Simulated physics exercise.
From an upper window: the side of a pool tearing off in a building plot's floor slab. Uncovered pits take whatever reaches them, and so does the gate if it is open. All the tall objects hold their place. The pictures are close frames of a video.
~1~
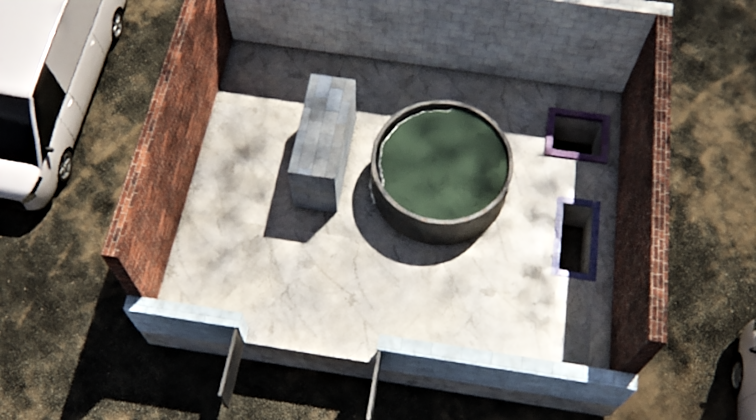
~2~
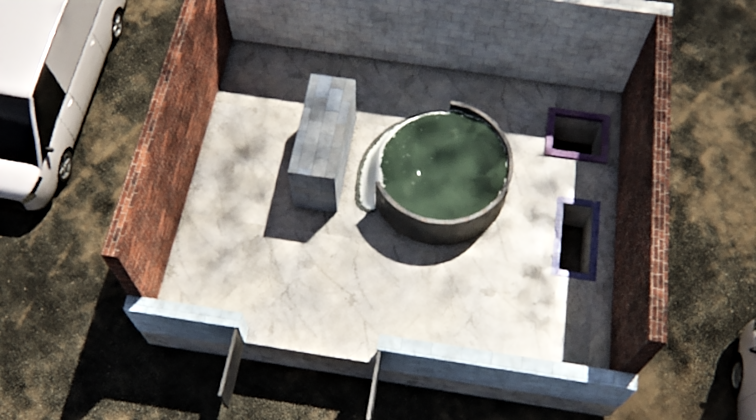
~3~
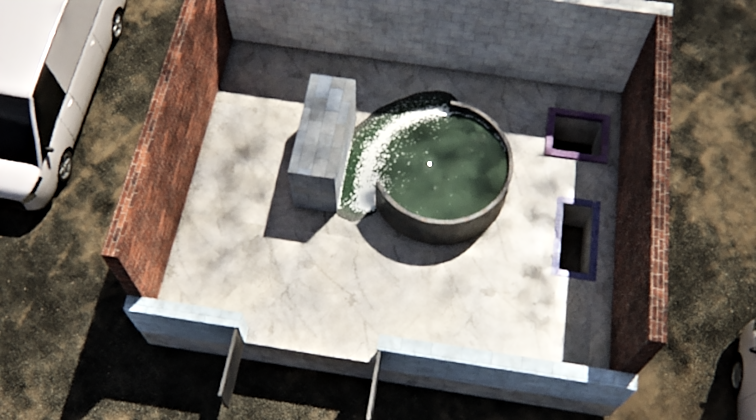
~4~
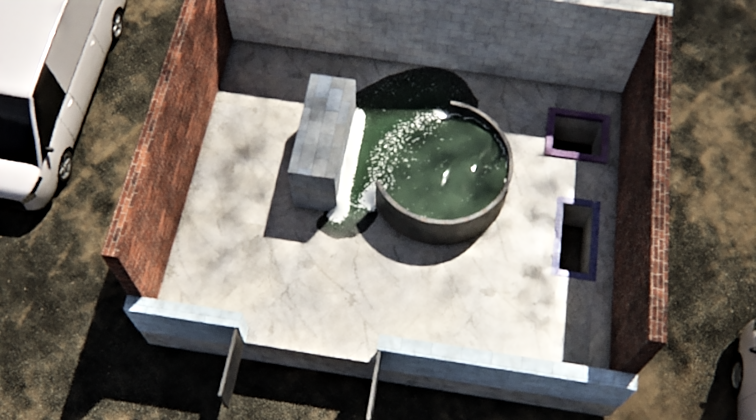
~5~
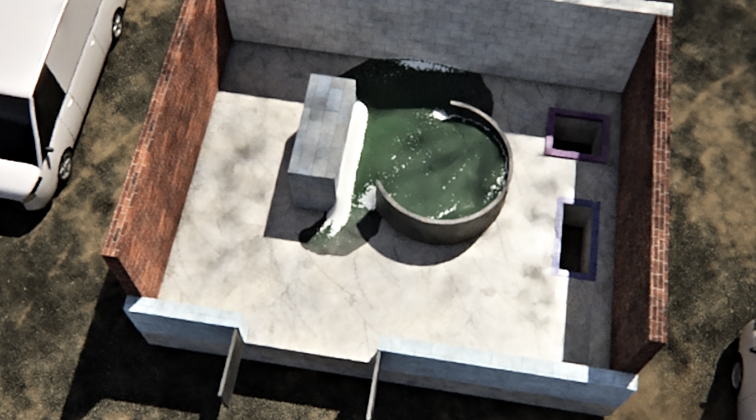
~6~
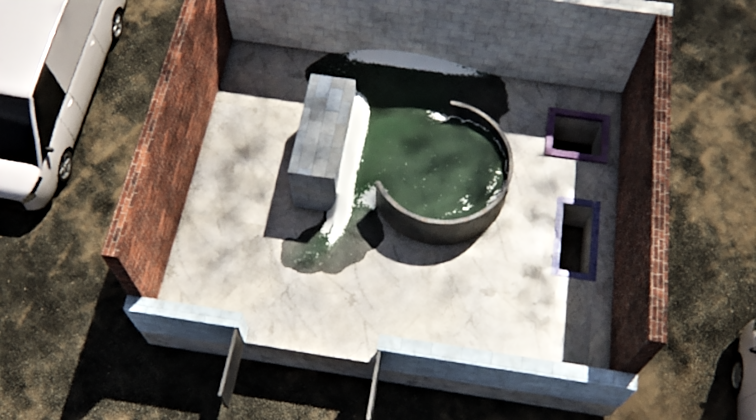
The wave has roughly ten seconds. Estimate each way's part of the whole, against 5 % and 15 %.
One by one: The gate takes over 15 %; the blue pit takes between 5 and 15 %; the purple pit takes between 5 and 15 %.
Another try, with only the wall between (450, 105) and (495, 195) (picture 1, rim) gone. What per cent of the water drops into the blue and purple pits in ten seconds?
Parts in a hundred: Blue 30, purple 45.
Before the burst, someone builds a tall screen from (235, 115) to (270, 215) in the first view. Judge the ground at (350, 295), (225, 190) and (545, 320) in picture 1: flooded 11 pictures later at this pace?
In that order: Flooded, not flooded, no water.
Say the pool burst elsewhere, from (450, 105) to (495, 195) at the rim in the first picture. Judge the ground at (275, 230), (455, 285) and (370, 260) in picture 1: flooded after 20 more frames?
As listed: No water, clear, dry.
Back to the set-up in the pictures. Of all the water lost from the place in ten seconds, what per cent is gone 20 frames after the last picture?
Near 25 in a hundred.
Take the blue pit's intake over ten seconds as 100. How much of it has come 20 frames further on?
Roughly 5 per cent.
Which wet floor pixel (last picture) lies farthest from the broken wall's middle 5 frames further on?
I would point to (232, 325).
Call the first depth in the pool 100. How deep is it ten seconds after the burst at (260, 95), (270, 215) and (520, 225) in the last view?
Roughly 8, 6 and 6 per cent, in turn.
A moment on, water covers 35 % of the floor; the gate 0 %, the blue pit 0 %, the purple pit 0 %.
Next, water covers 50 % of the floor; the gate 2 %, the blue pit 0 %, the purple pit 0 %.
Then, water covers 80 % of the floor; the gate 6 %, the blue pit 0 %, the purple pit 3 %.
Later, water covers 90 % of the floor; the gate 13 %, the blue pit 2 %, the purple pit 7 %.
In the end, water covers 95 % of the floor; the gate 20 %, the blue pit 7 %, the purple pit 10 %.
